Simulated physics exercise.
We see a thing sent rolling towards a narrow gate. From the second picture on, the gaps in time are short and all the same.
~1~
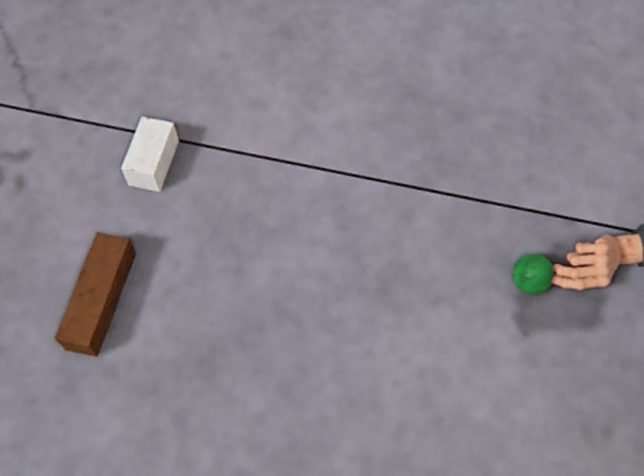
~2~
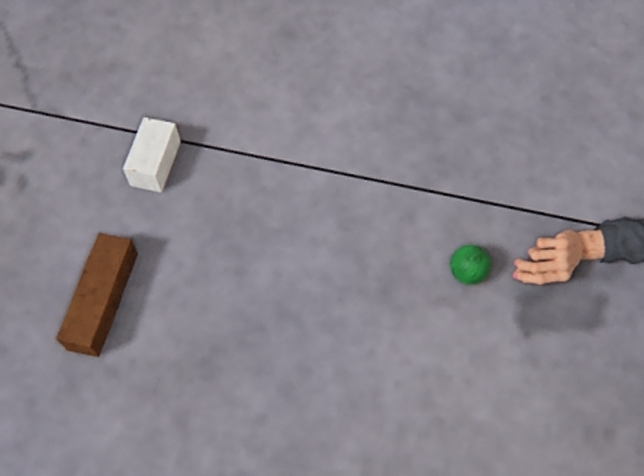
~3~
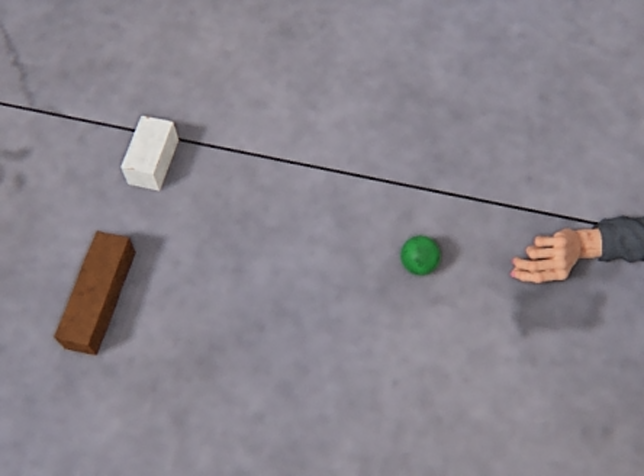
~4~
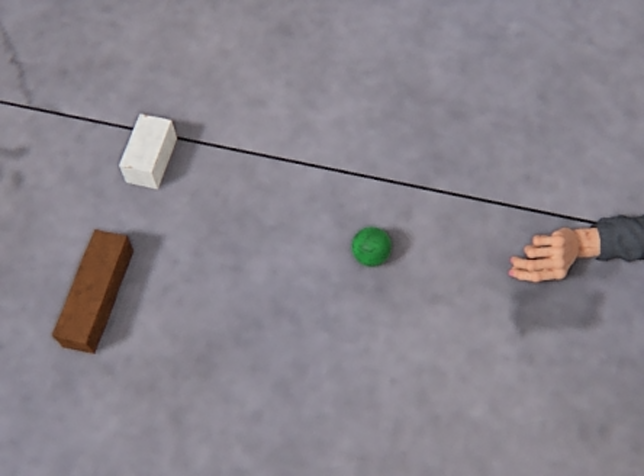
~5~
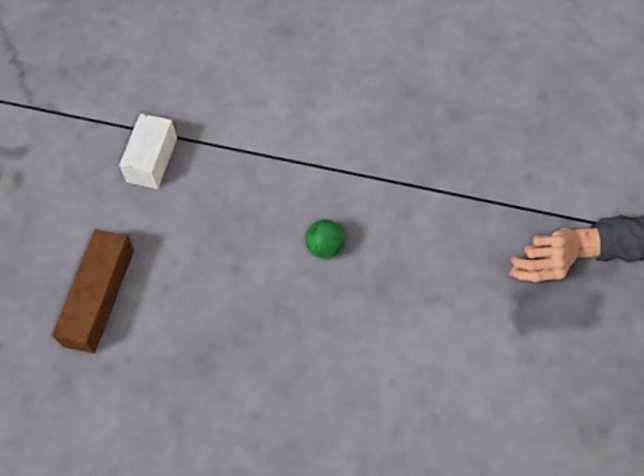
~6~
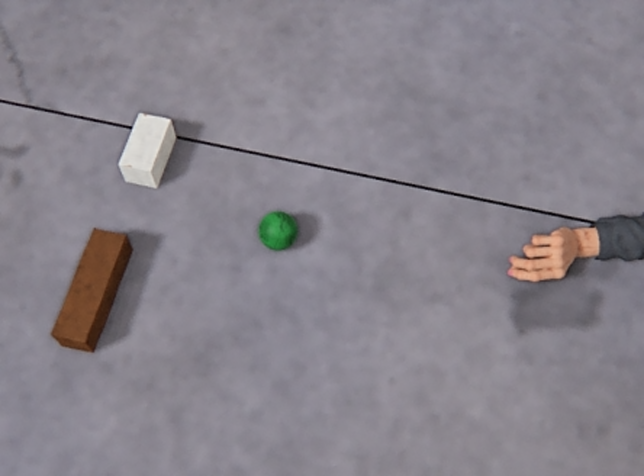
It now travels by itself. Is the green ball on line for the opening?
Here the green ball gets between the blocks.
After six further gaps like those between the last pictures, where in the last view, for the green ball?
Its middle is close to (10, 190).
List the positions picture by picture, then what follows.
The first picture shows green ball (533, 274) under the hand; white block (151, 154).
The second picture shows green ball (470, 265); brown brick (99, 294).
The third picture shows green ball (421, 255); white block (151, 153).
The fourth picture shows green ball (371, 247); brown brick (95, 291).
The fifth picture shows green ball (325, 239); white block (149, 151).
The sixth picture shows green ball (278, 231); brown brick (94, 290).
Then, 0.42 s after the last picture, green ball heading on near (46, 193).
Then, 0.94 s after the last picture, green ball heading on.
By the end, the green ball rolls through.
